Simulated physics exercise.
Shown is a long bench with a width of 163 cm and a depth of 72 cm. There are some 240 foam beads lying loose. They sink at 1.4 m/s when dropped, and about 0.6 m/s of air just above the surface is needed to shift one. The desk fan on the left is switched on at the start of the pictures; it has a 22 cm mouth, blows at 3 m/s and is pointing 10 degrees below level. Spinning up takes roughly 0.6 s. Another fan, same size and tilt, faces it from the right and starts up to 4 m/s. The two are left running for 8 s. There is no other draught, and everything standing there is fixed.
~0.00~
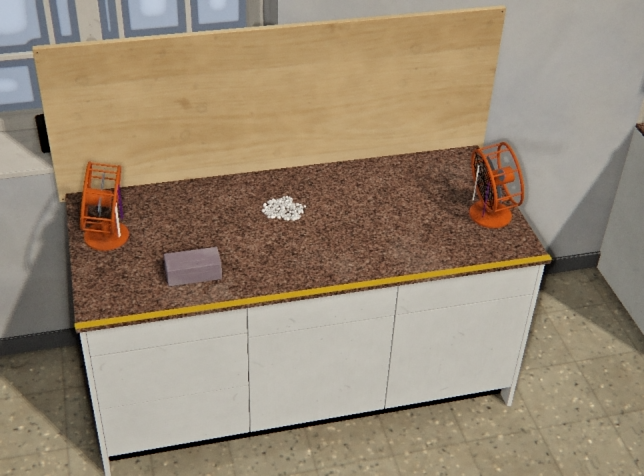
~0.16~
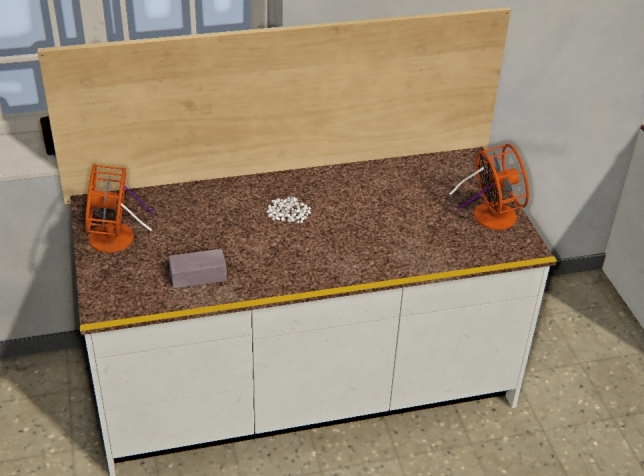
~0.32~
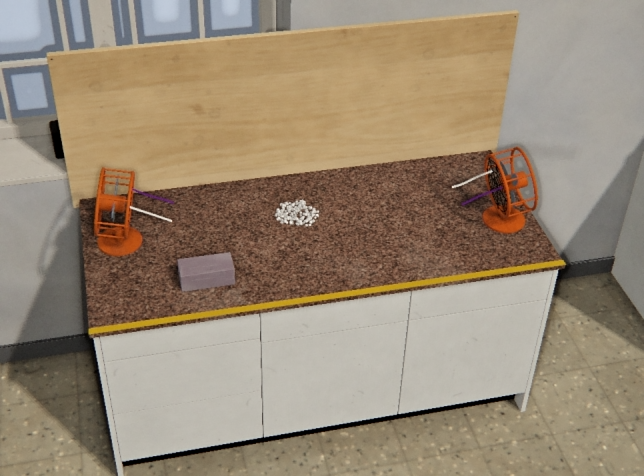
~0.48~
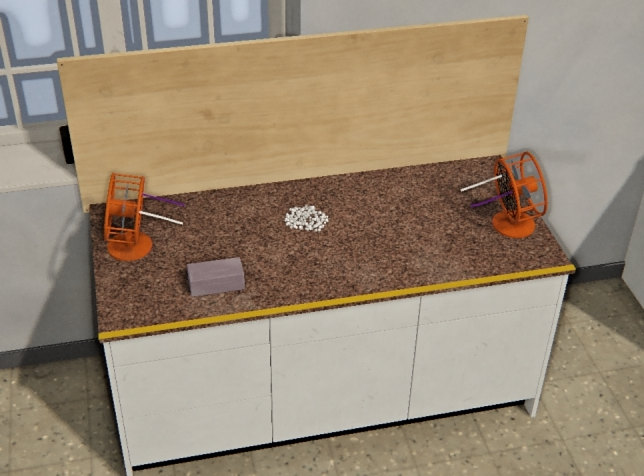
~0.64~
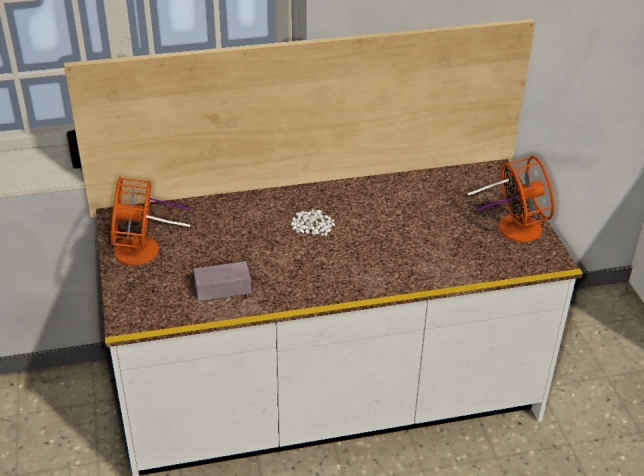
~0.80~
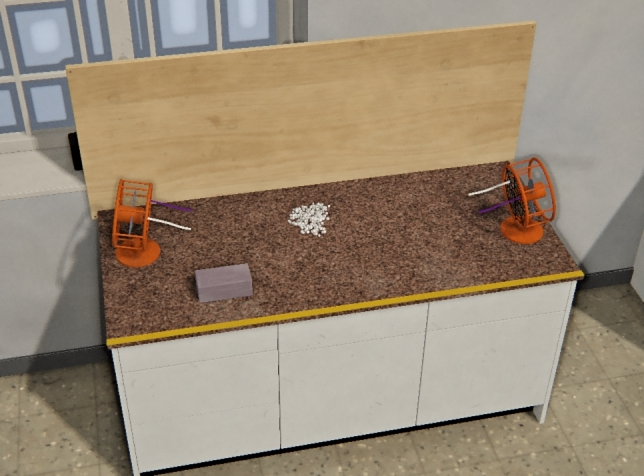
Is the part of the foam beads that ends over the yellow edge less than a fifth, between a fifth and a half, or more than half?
The part that ends over the yellow edge is below one fifth.
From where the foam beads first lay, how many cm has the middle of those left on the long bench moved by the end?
That comes to some 60 centimetres.
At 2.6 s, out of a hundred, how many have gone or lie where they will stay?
Estimated share: Close to 40 per cent.
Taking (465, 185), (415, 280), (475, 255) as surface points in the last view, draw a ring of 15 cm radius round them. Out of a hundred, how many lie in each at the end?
Estimates in listed order: 70 %; 0 %; 0 %.
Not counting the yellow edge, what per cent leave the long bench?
My best guess is roughly 1 %.
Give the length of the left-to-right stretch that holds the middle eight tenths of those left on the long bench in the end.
30 centimetres or so.
After 1.6 s the count stands so, 0 % are over the yellow edge; the middle of those left on the top is near (433, 174).
After 2.6 s the count stands so, 0 % are over the yellow edge; the middle of those left on the top is near (447, 176).
After 4.4 s the count stands so, 0 % are over the yellow edge; the middle of those left on the top is near (447, 176).
After 8.0 s, at the end, 0 % are over the yellow edge; the middle of those left on the top is near (447, 176).
